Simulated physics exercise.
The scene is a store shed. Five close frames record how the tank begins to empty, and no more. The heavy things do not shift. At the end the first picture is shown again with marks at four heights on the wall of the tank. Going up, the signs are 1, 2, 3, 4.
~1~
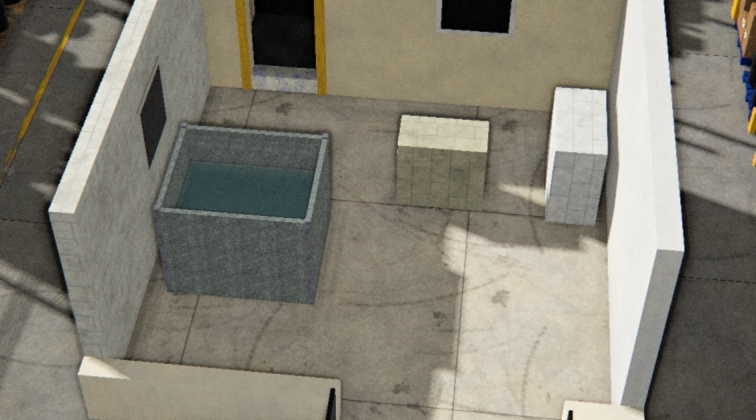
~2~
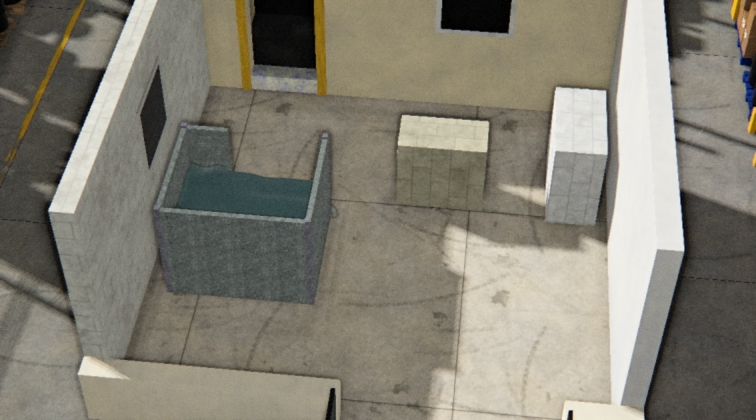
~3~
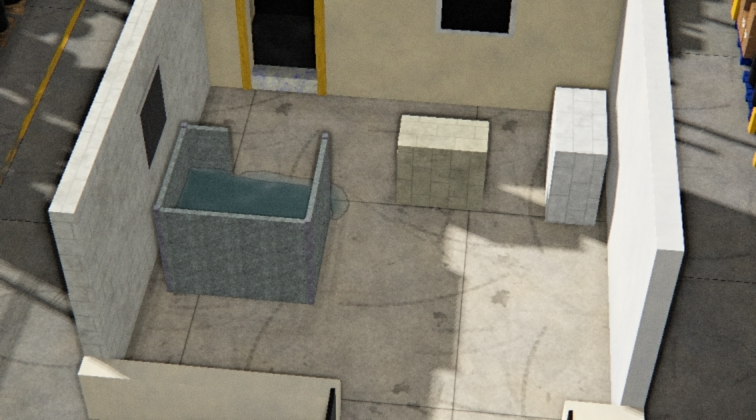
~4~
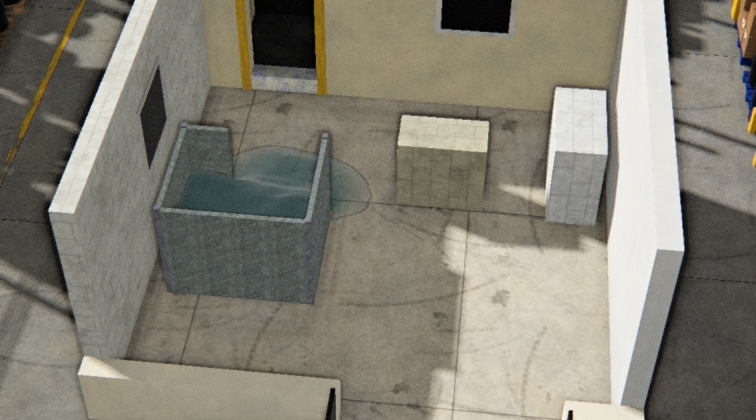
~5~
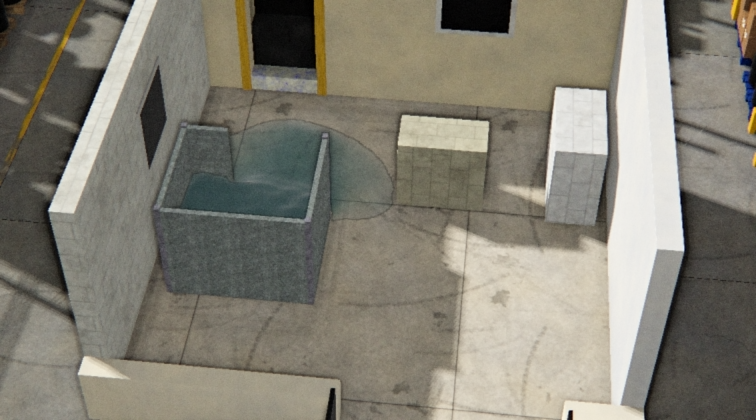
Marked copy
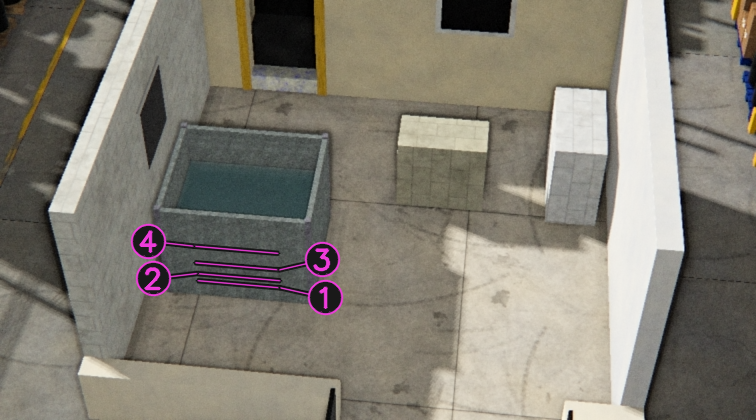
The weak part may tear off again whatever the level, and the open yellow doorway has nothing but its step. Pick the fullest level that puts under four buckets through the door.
Mark 3.
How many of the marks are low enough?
Three of the four.
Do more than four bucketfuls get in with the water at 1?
No.
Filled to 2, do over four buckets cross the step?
No.
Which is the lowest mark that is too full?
That would be 4.
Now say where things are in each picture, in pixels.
The first picture shows water in the tank at rest, its middle at (247, 203); foot of the yellow doorway at (285, 91); open gate at (452, 387).
In the second picture, water covers 1 % of the ground, its front hidden from here.
In the third picture, water covers 4 % of the ground, its front hidden from here.
The fourth picture shows front seen at (350, 180), 8 % of the ground wet.
The fifth picture shows front seen at (355, 154), 14 % of the ground wet.
On the marked copy, 1 at (239, 284); 2 at (238, 277); 3 at (237, 266); 4 at (235, 249); from the bottom up 1, 2, 3, 4.
If 1 is chosen, nothing gets over.
If 2 is chosen, nothing gets over.
If 3 is chosen, a bucket or two gets in.
If 4 is chosen, about 10 bucketfuls get in.
